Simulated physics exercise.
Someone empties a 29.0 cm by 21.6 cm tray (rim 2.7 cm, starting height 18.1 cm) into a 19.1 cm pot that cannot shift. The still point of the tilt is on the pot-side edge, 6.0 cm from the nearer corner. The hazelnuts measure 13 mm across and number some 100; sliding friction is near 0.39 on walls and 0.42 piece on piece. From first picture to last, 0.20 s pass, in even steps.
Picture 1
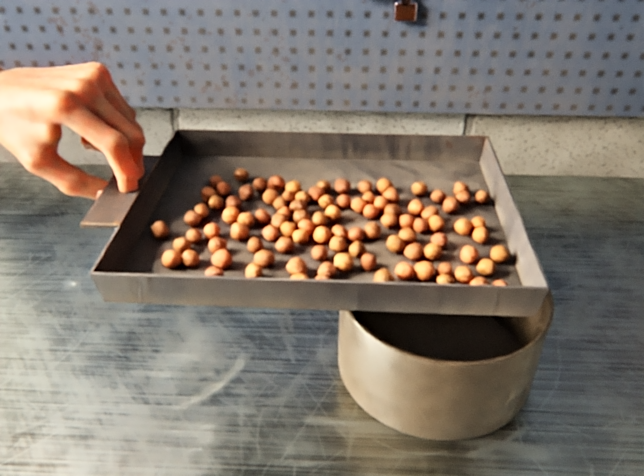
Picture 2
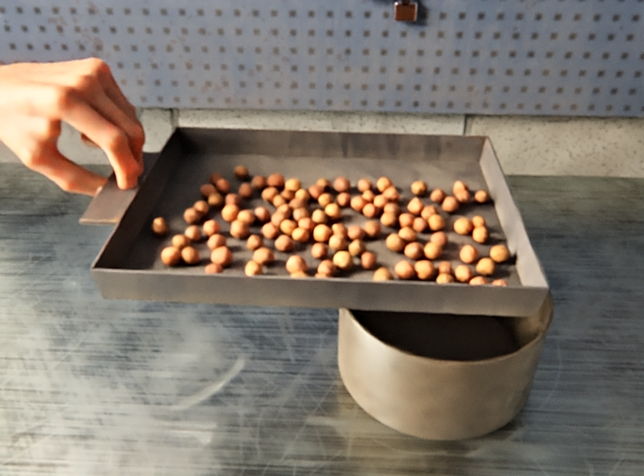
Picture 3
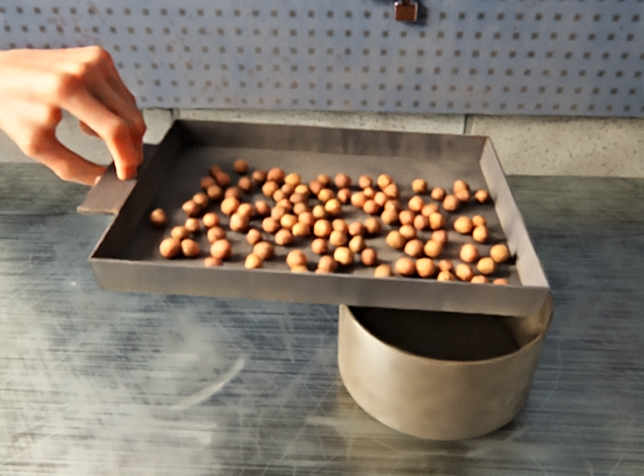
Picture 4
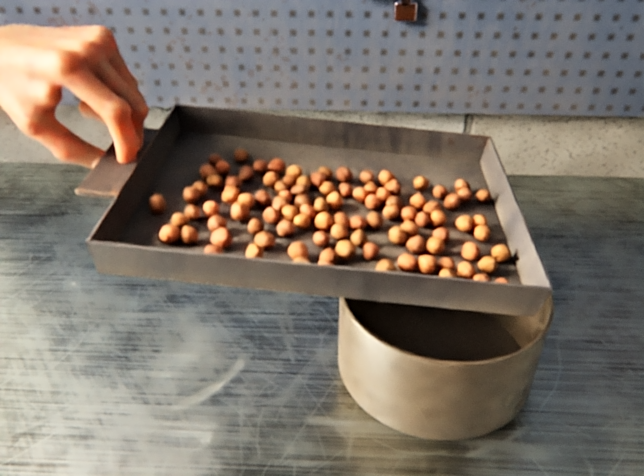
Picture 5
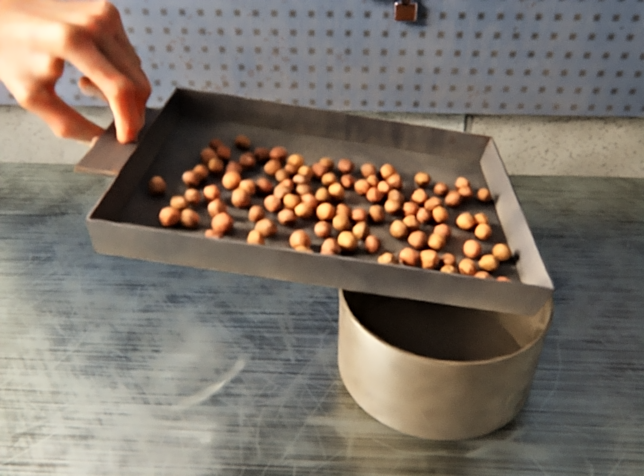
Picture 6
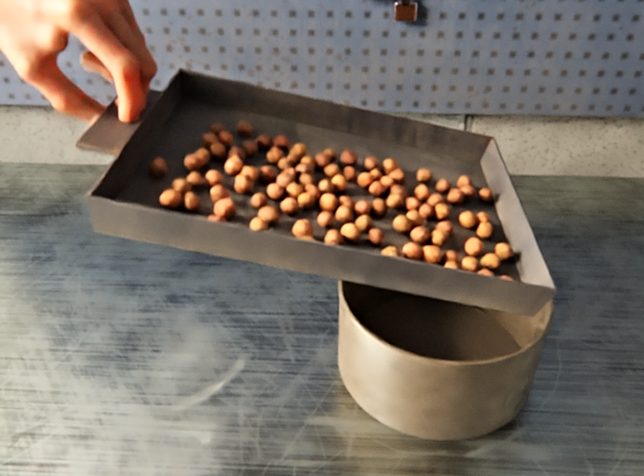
A hand gripping the tab on the left of a shallow metal tray of hazelnuts slowly raised that side, tilting the tray down toward the round metal pot under its right end.
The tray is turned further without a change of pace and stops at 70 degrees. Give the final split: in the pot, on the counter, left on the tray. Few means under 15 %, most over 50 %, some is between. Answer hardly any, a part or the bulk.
Pot hardly any, counter hardly any, tray the bulk.
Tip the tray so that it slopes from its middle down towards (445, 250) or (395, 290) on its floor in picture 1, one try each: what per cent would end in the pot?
Some 0 and 0 per cent.
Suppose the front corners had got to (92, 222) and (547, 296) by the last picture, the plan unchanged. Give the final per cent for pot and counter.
Pot 0, counter 10.
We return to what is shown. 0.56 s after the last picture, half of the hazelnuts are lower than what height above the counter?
Roughly 22 cm.
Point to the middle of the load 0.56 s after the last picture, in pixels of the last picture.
Near (503, 201).
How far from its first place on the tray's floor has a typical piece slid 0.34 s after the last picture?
About 8 cm.
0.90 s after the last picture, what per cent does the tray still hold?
About 95 per cent.
Then, 0.34 s after the last picture, tilt 40 degrees; the tray holds 100 %, the pot 0 %.
Then, 0.56 s after the last picture, tilt 59 degrees; the tray holds 100 %, the pot 0 %.
Then, 0.90 s after the last picture, tilt 70 degrees; the tray holds 95 %, the pot 0 %.
In the end, pot 0 %, counter 5 %, tray 95 %.
